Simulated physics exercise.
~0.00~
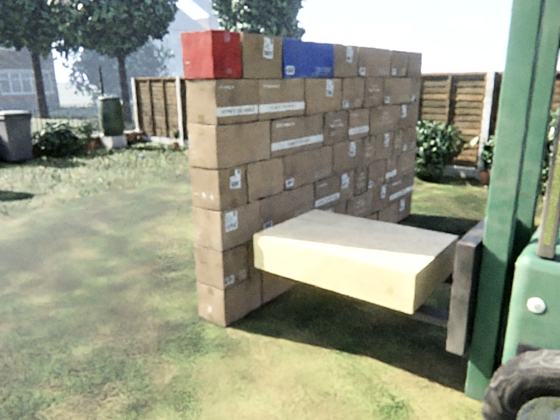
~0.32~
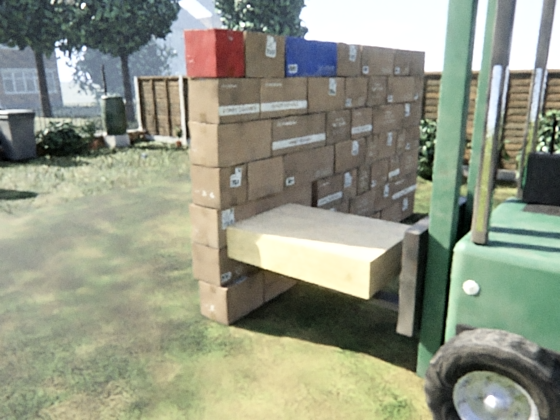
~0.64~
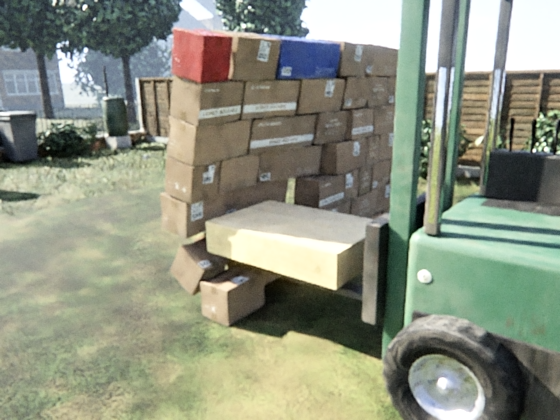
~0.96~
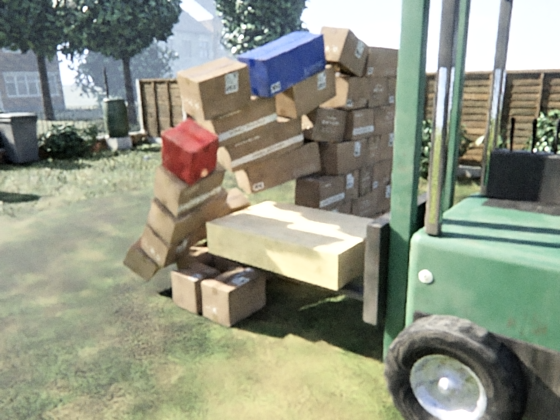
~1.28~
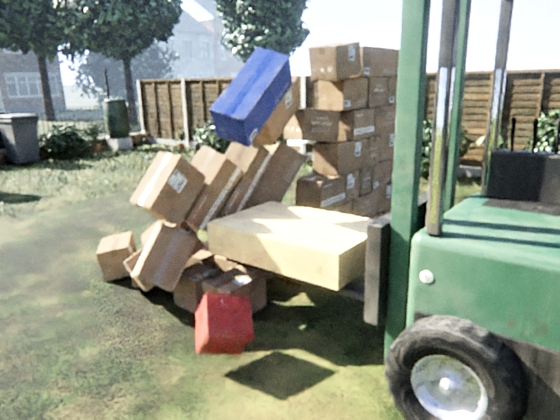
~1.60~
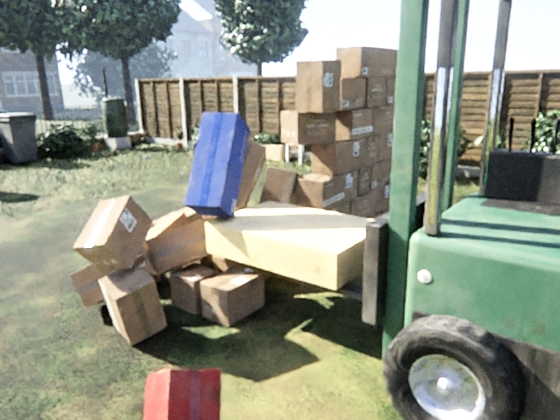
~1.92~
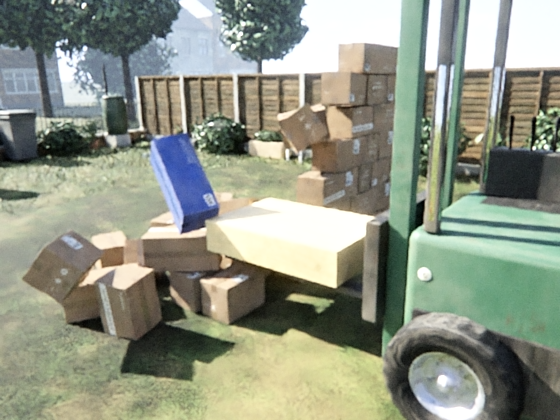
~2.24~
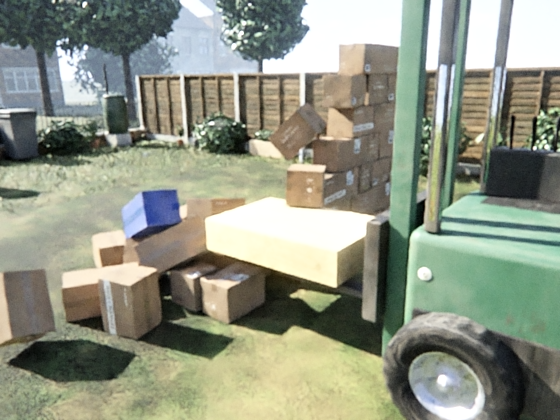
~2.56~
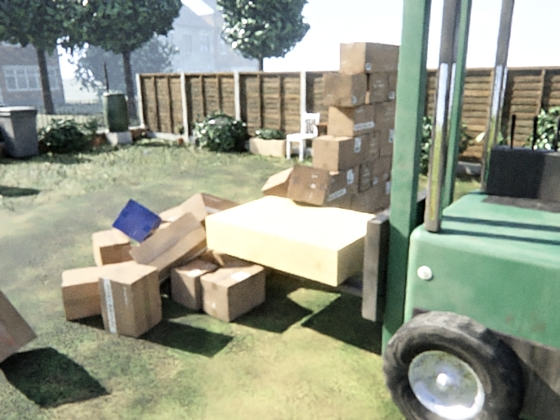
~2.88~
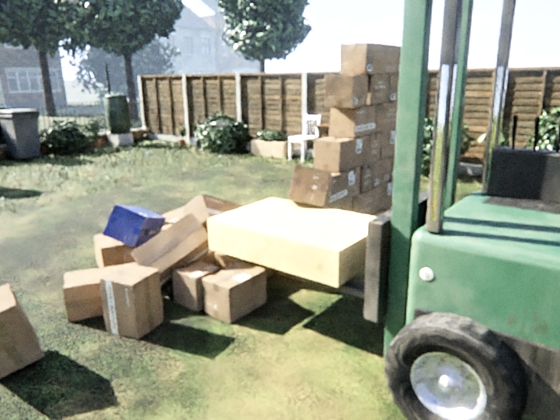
In a fenced garden, a green forklift pushes a pale crate into a carton wall, toppling the left side while the right stands.
